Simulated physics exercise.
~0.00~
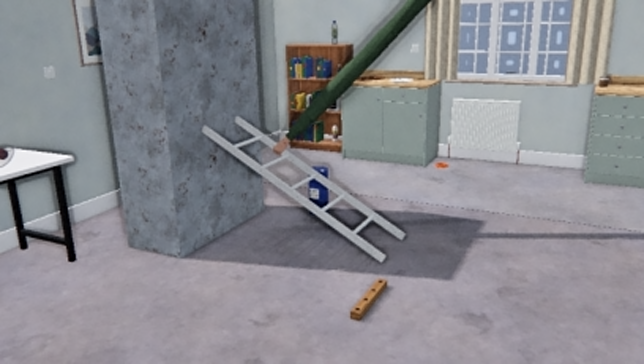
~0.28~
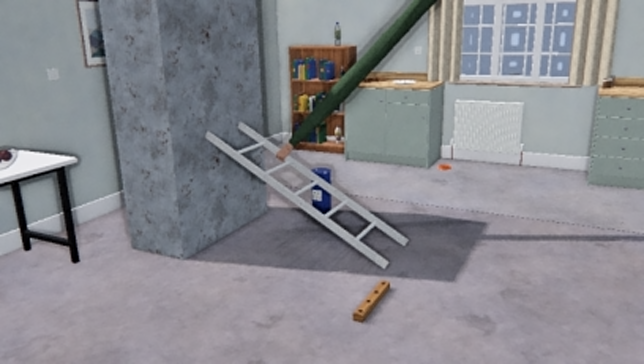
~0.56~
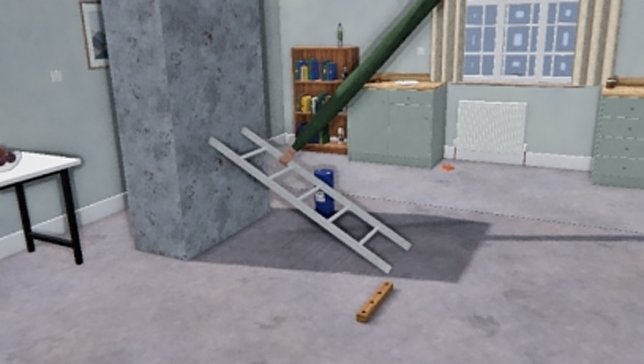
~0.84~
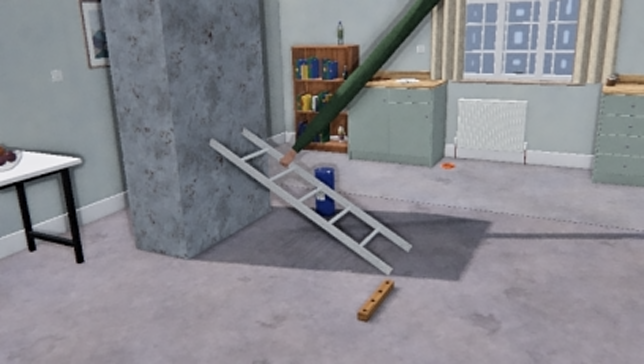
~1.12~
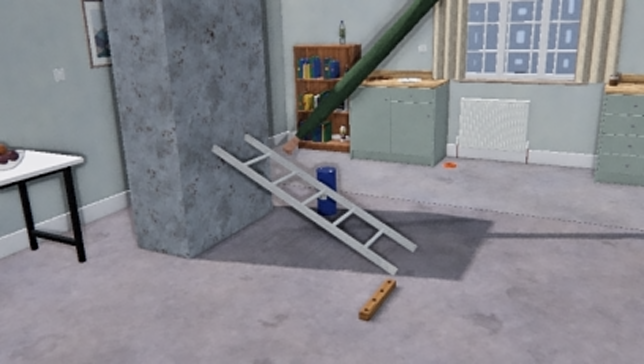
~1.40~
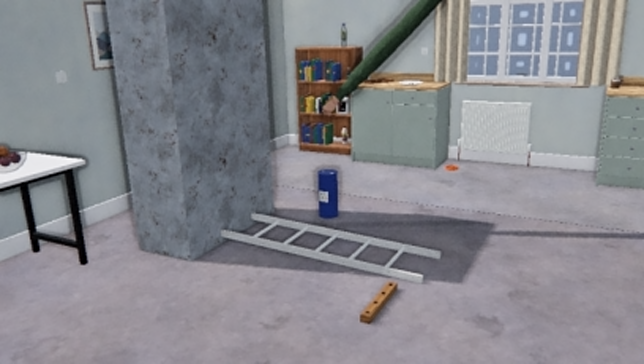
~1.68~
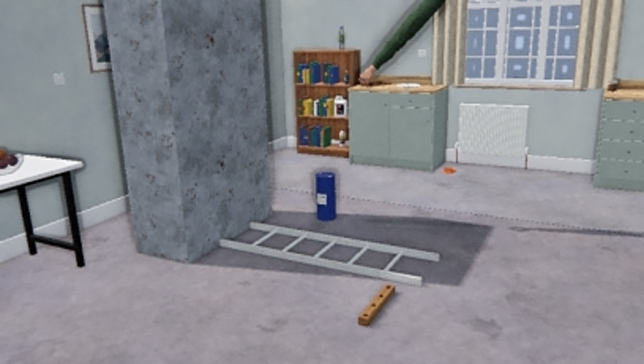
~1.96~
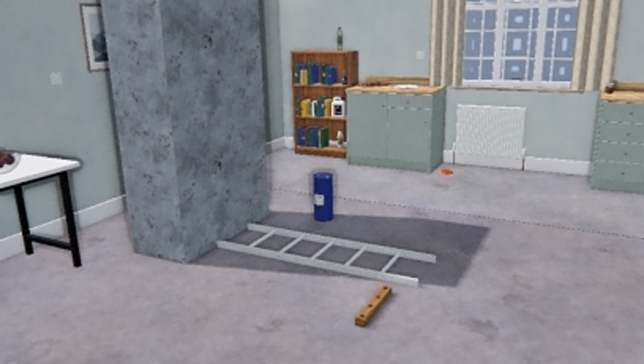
A white gate leaning on a grey block slides down flat after a hand releases it.
